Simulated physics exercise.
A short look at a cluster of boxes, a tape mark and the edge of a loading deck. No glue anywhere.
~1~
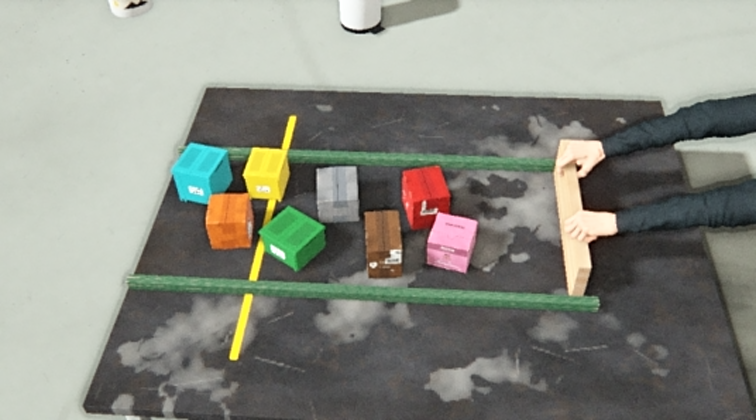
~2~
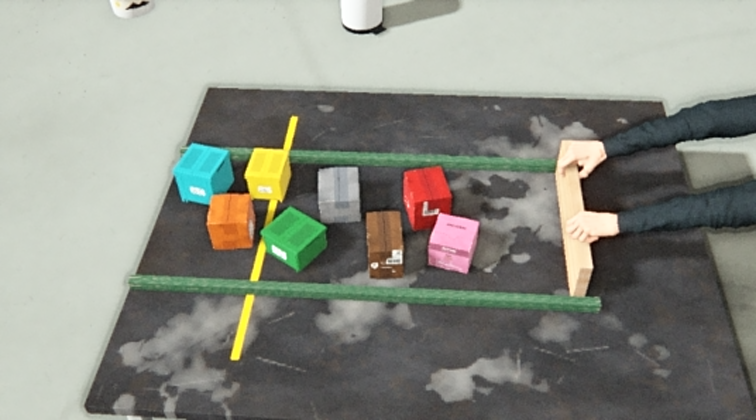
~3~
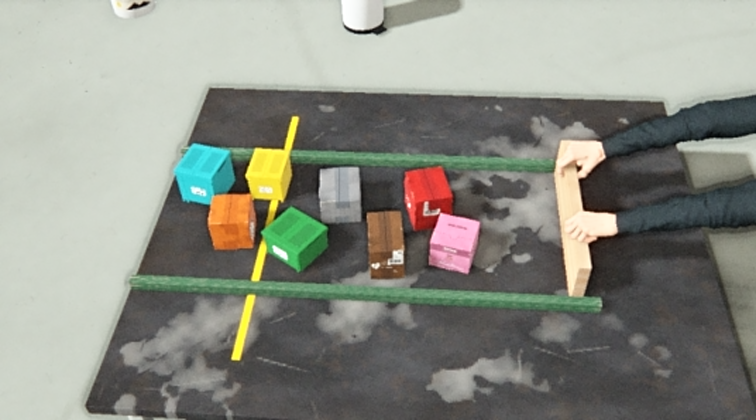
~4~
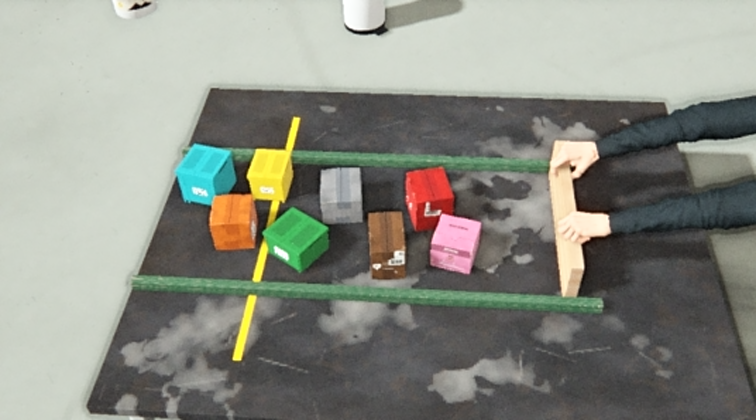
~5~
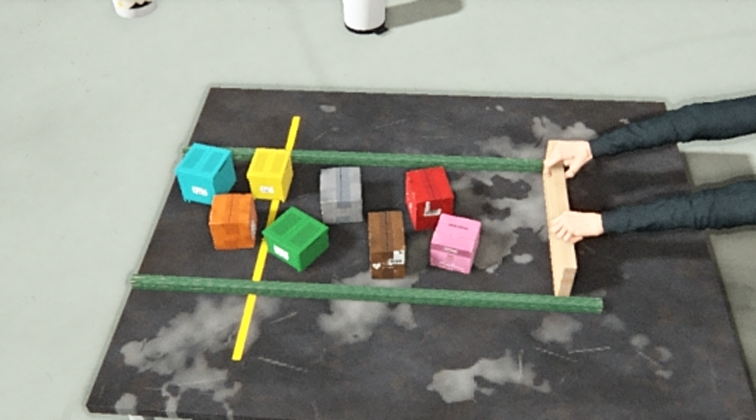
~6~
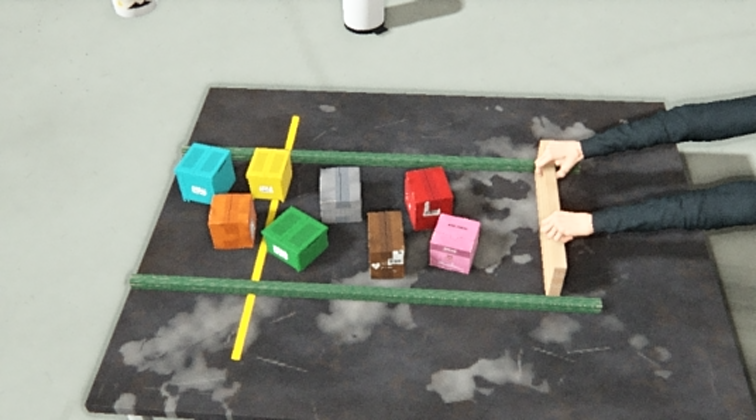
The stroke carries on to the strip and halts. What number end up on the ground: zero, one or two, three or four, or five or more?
The number that fall off is one or two.
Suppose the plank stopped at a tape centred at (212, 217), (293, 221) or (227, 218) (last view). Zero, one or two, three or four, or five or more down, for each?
The falls would be five or more; no fall at all; three to four.
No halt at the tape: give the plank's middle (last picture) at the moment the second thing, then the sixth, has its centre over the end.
At (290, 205) for the second, at (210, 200) for the sixth.
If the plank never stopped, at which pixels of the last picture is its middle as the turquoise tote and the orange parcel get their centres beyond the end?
Near (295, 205) and (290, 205).
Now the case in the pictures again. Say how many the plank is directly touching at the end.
It touches 2.
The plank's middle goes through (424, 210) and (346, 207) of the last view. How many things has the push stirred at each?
At the one place 3, at the other 7.
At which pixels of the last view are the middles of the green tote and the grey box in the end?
Near (163, 244) and (218, 188).
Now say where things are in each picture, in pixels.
Turquoise tote (204, 175); orange parcel (230, 221); yellow tote (268, 175); plank (571, 216); tape (268, 220), in the first picture.
Orange parcel (232, 222); plank (572, 216), in the second picture.
Yellow tote (270, 175); green tote (296, 239), in the third picture.
Turquoise tote (207, 177); grey box (342, 196), in the fourth picture.
Orange parcel (234, 221); red box (429, 199), in the fifth picture.
Turquoise tote (207, 176); orange parcel (233, 221); yellow tote (271, 175); plank (549, 216); tape (270, 220), in the sixth picture.
Soon after, none off yet; turquoise tote at rest near (207, 176); orange parcel at rest near (233, 221); yellow tote at rest near (271, 175).
After that, none off yet; turquoise tote displaced a little near (195, 175); orange parcel displaced about its own width near (180, 221); yellow tote displaced about its own width near (236, 172).
In the end, the number that fall off is one or two; gone, orange parcel and turquoise tote.
